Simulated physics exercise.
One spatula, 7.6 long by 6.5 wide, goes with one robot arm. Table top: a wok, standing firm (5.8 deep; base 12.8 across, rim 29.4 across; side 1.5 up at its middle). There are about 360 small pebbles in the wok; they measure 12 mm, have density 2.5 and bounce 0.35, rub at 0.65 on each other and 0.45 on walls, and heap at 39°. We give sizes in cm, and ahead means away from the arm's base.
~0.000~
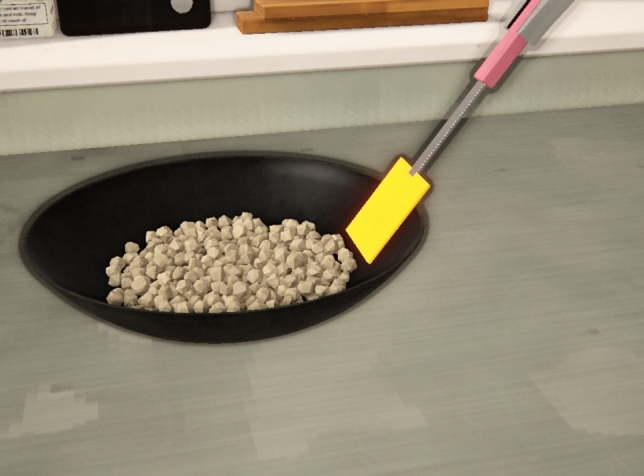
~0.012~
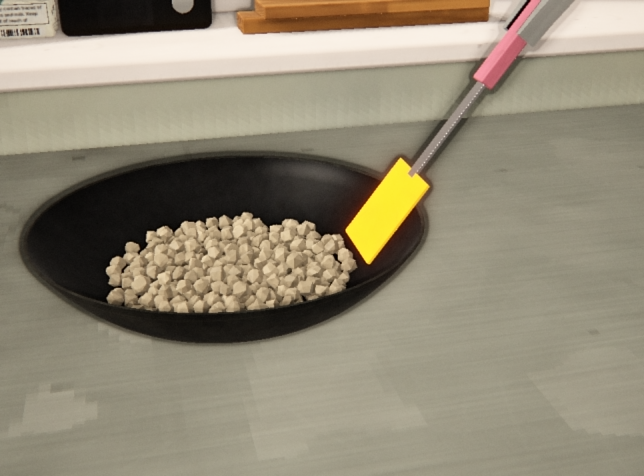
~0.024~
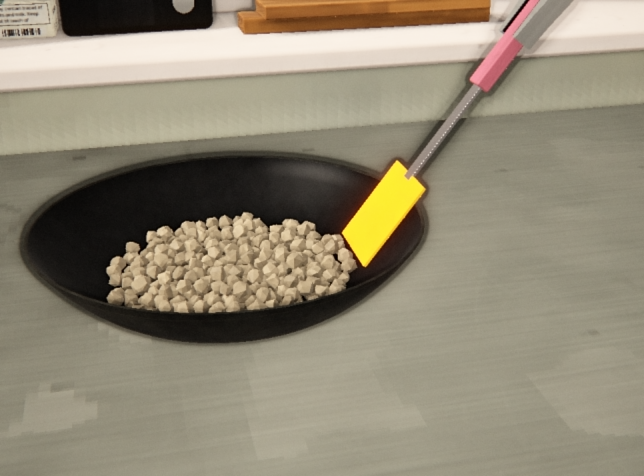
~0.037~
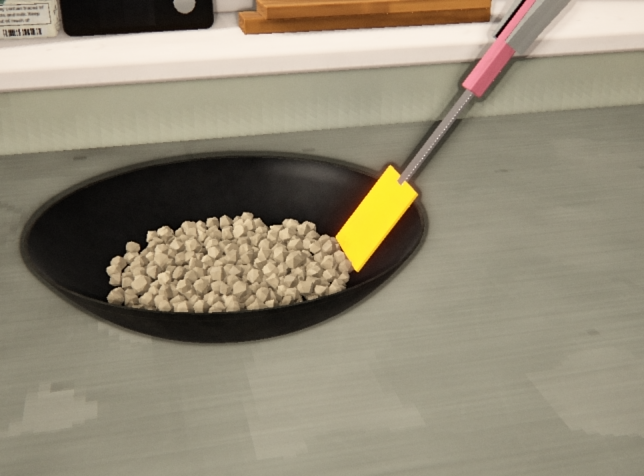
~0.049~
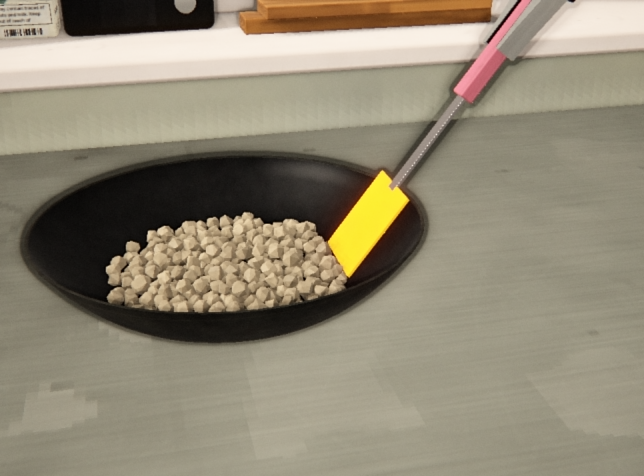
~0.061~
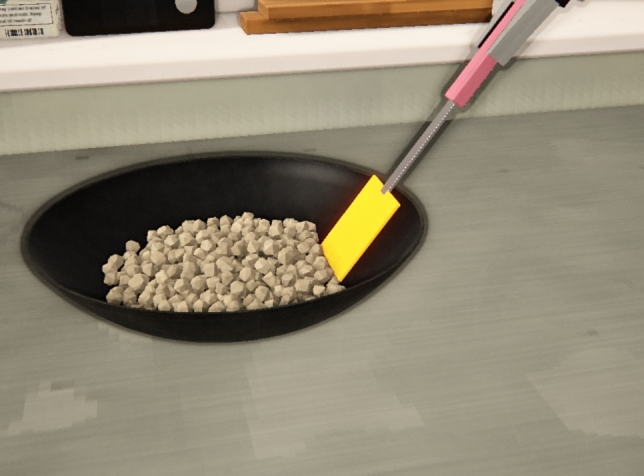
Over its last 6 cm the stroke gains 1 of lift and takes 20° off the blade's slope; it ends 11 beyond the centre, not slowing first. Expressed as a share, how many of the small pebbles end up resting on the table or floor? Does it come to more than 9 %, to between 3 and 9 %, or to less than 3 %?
It comes to more than 9 %.
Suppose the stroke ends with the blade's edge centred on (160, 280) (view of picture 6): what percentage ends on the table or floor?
Approximately 0 per cent, I reckon.
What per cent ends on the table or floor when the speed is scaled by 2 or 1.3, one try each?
Estimates, in order: 35 % and 25 %.
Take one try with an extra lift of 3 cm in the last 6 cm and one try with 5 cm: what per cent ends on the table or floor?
First try around 25 percent, second try around 15 percent.
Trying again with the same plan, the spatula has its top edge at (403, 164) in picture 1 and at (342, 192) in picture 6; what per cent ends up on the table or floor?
Some 35 percent ends up on the table or floor.
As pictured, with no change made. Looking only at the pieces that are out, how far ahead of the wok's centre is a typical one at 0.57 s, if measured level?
Distance ahead of centre: Approx. 20 cm.
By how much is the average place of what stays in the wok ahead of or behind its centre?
The kept load is shifted forward by about 4.5 cm.
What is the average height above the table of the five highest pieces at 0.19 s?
I'd say close to 5 cm on average.
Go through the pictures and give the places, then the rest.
The spatula top edge at (415, 171), sloping 52°; upper third of the load around (234, 261), from x 115 to 350, top at y 220; 364 in the wok, in the first picture.
The spatula top edge at (415, 172), sloping 52°; upper third of the load around (234, 261), from x 115 to 350, top at y 220, in the second picture.
The spatula top edge at (411, 174), sloping 52°; upper third of the load around (234, 261), from x 115 to 350, top at y 220, in the third picture.
The spatula top edge at (404, 179), sloping 52°; upper third of the load around (234, 261), from x 115 to 345, top at y 220, in the fourth picture.
The spatula top edge at (395, 185), sloping 52°; upper third of the load around (233, 258), from x 115 to 340, top at y 220, in the fifth picture.
The spatula top edge at (387, 189), sloping 52°; upper third of the load around (228, 257), from x 110 to 335, top at y 220; 364 in the wok, in the sixth picture.
After 0.19 s, sloping 52°, highest piece 5 above the table; 364 in the wok.
After 0.31 s, sloping 48°, highest piece 7 above the table; 363 in the wok, 1 on the blade or in flight.
After 0.57 s, sloping 32°, highest piece 7 above the table; 319 in the wok, 43 on the table or floor, 2 on the blade or in flight.
After 1.62 s, sloping 32°, highest piece 7 above the table; 319 in the wok, 45 on the table or floor.
In the end, 319 in the wok, 45 on the table or floor. That is 12 % on the table or floor.
